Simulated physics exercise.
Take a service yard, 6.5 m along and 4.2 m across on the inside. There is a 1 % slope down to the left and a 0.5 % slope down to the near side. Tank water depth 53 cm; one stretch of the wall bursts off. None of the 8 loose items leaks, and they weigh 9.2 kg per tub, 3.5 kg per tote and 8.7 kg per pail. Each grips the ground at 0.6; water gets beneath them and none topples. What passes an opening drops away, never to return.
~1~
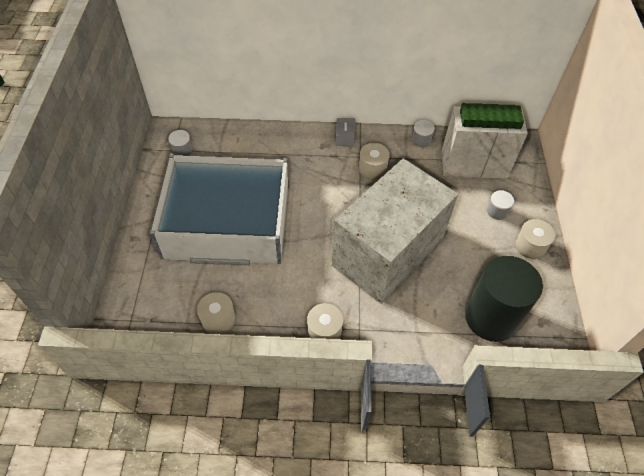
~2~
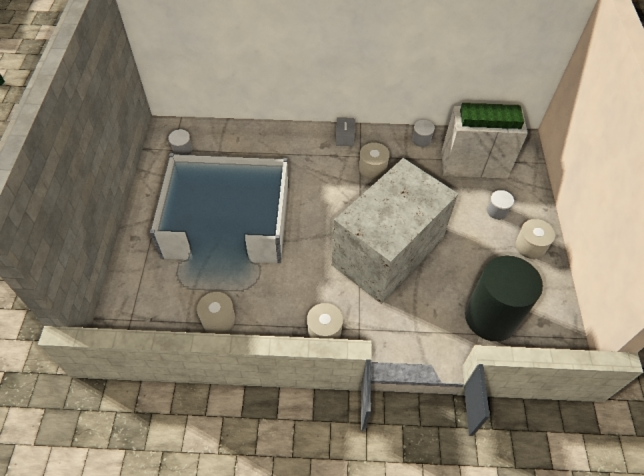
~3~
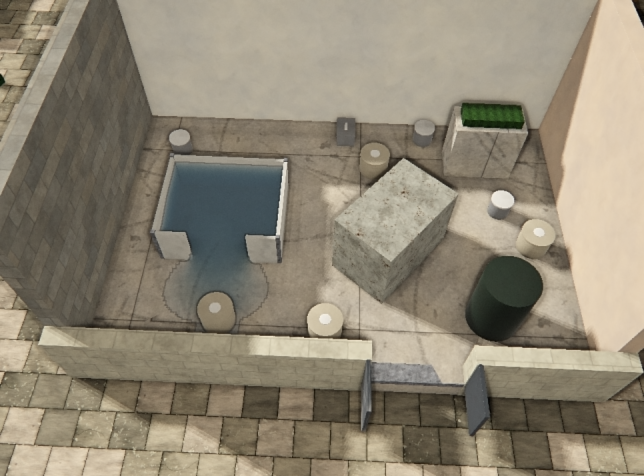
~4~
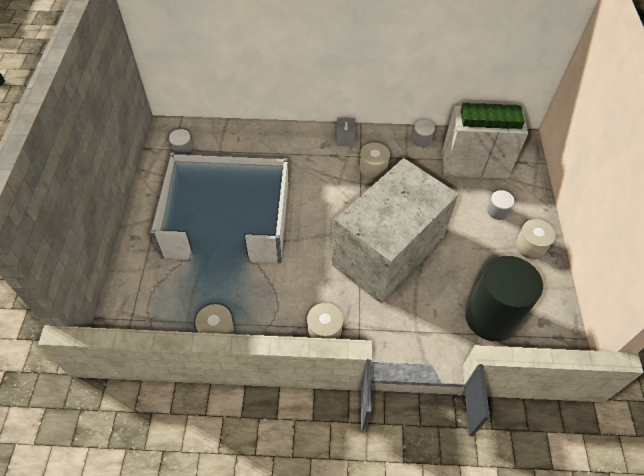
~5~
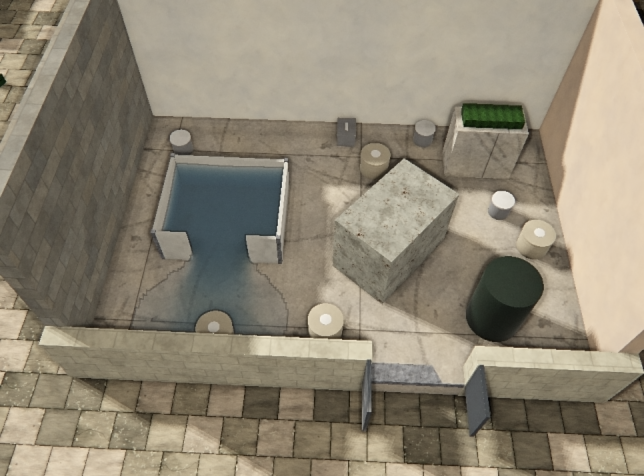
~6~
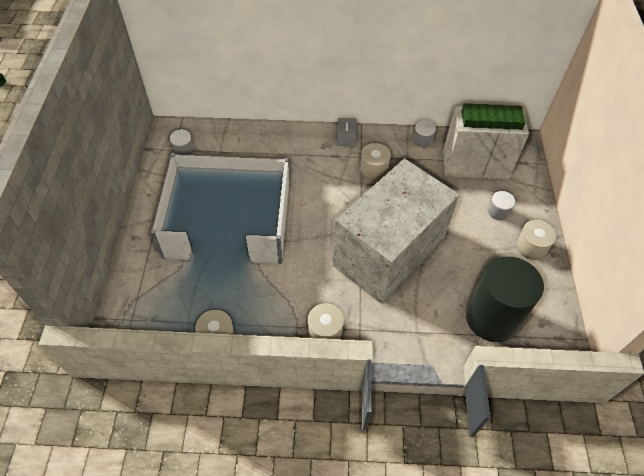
In a walled service yard, part of the near side of a water tank burst open, and water spread across the paving, nudging one round tub a little toward the low front wall.
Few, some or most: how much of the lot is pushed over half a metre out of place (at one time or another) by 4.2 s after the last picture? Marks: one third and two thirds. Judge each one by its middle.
It is less than a third.
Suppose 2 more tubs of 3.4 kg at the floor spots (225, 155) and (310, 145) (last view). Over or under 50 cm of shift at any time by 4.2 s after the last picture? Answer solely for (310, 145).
I'd say it comes out inside the limit.
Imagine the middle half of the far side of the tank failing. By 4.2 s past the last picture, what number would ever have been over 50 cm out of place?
In that case the number is 3.
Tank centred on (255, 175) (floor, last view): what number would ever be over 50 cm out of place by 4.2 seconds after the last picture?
That would give 2.
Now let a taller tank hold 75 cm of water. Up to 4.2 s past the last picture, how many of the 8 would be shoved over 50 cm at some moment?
Count under that change: 4.
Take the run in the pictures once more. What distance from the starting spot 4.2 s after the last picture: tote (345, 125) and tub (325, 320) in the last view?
Object 1: 0 cm. Object 2: 150 cm.
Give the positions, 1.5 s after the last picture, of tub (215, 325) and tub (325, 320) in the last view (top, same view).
First near (293, 290), second near (358, 291).
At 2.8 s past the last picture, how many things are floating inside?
Total: 1.
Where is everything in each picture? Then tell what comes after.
In the first picture, a tub at (215, 308) rests on the ground; a tub at (539, 232) rests on the ground; 2.1 m2 under water; 0 of 8 have shifted.
In the second picture, a tub at (215, 308) rests on the ground; a tub at (539, 232), on the bottom; water covers 2.6 m2; 0 of 8 have shifted.
In the third picture, a tub at (215, 308), on the bottom; a tub at (539, 232), on the bottom; 3.1 m2 under water; 0 of 8 have shifted.
In the fourth picture, a tub at (214, 320) rests on the ground, 19 cm from its start; a tub at (539, 232) rests on the ground; 3.7 m2 under water; 1 of 8 have shifted.
In the fifth picture, a tub at (214, 327) rests on the ground, 28 cm from its start; a tub at (540, 233) rests on the ground; water covers 4.4 m2; 1 of 8 have shifted.
In the sixth picture, a tub at (214, 326) floats, 28 cm from its start; a tub at (540, 233), on the bottom; water covers 4.6 m2; 1 of 8 have shifted.
Then, 0.4 s after the last picture 0 of 8 are over 50 cm from their spots; 1 afloat.
Then, 1.5 s after the last picture 2 of 8 are over 50 cm from their spots; 0 afloat.
Then, 2.8 s after the last picture 2 of 8 are over 50 cm from their spots; 1 afloat.
Then, 4.2 s after the last picture 2 of 8 are over 50 cm from their spots, and 2 have been at some point; 1 afloat.
